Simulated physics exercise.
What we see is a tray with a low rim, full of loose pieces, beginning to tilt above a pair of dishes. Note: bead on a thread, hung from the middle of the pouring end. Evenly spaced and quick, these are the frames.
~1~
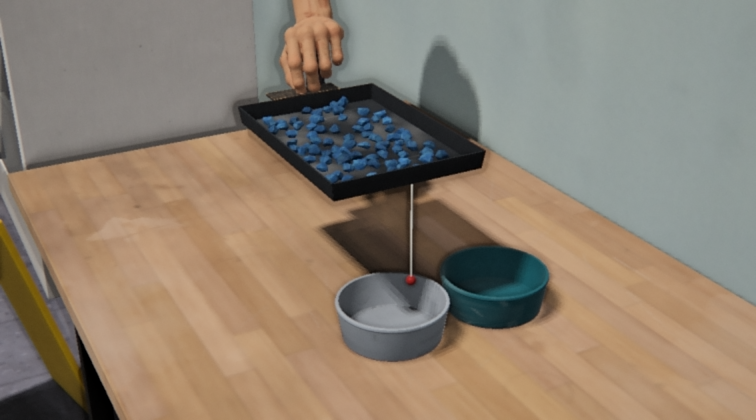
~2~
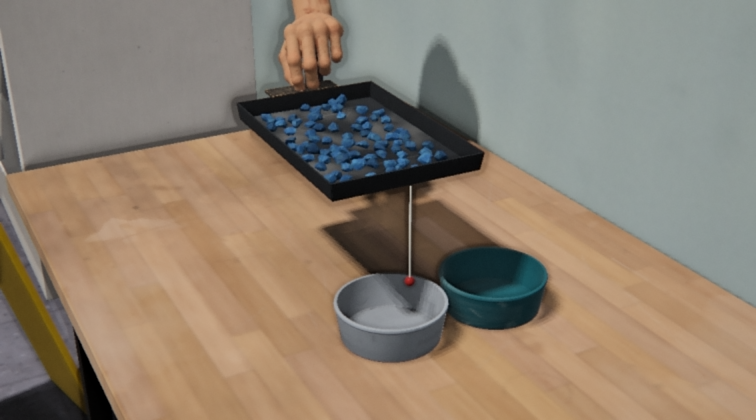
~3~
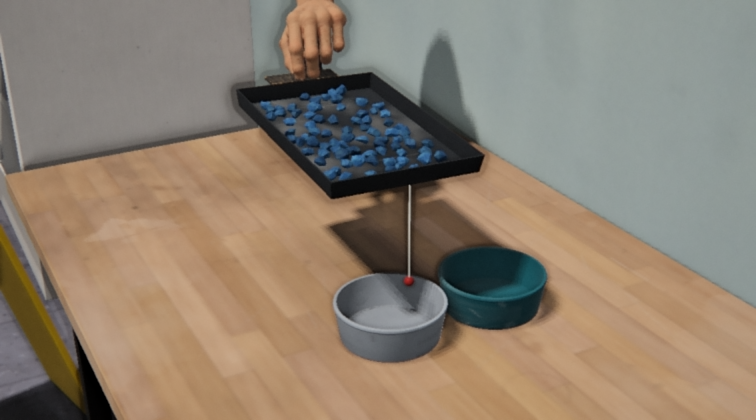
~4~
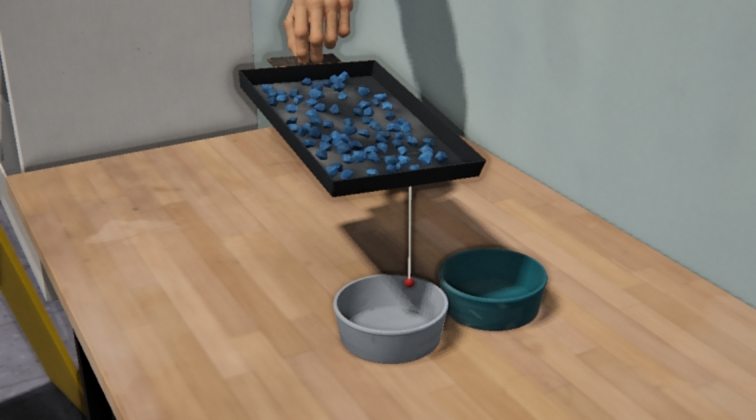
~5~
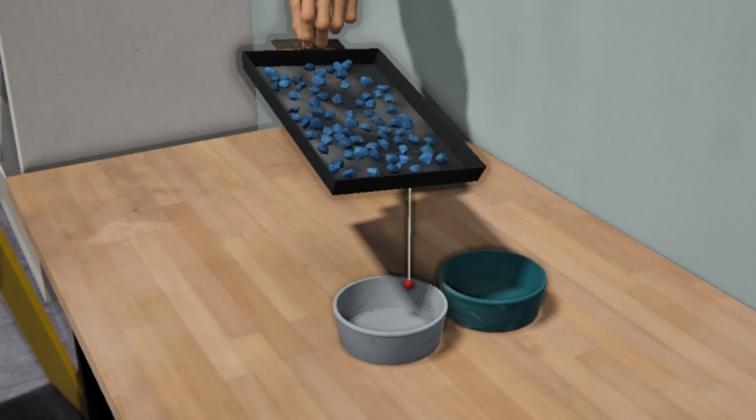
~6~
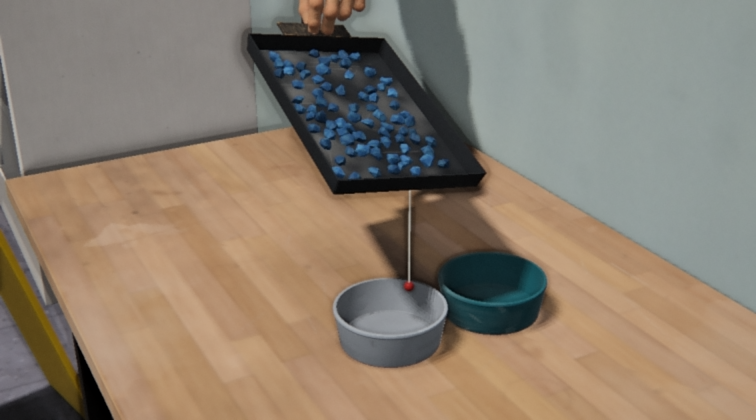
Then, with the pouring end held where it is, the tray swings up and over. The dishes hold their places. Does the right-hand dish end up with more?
Yes.
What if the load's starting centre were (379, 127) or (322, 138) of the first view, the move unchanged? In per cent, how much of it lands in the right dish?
Near 80 per cent and near 70 per cent.
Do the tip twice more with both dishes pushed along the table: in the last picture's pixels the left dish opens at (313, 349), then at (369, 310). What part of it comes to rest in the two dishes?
20 %, 90 %.
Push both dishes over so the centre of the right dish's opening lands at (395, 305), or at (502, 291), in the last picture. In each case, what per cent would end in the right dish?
You'd get 10 in a hundred first and 90 in a hundred after that.
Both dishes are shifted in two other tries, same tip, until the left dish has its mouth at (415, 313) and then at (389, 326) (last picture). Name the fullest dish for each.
One: The right-hand dish. Two: The right-hand dish.
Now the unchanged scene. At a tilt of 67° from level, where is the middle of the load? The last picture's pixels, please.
Centre estimate: (451, 169).
Soon, tray tipped steeply; nearly all on the tray; a stray few in the air.
A while on, tray tipped past a quarter turn; about a quarter on the tray; about half in the right dish; a small part outside both; a small part in the air.
Towards the end, tray tipped past a quarter turn; most in the right dish; about a quarter outside both; a stray few in the air.
Finally, tray tipped past a quarter turn; none in the left dish; most in the right dish; about a quarter outside both; a stray few in the air.
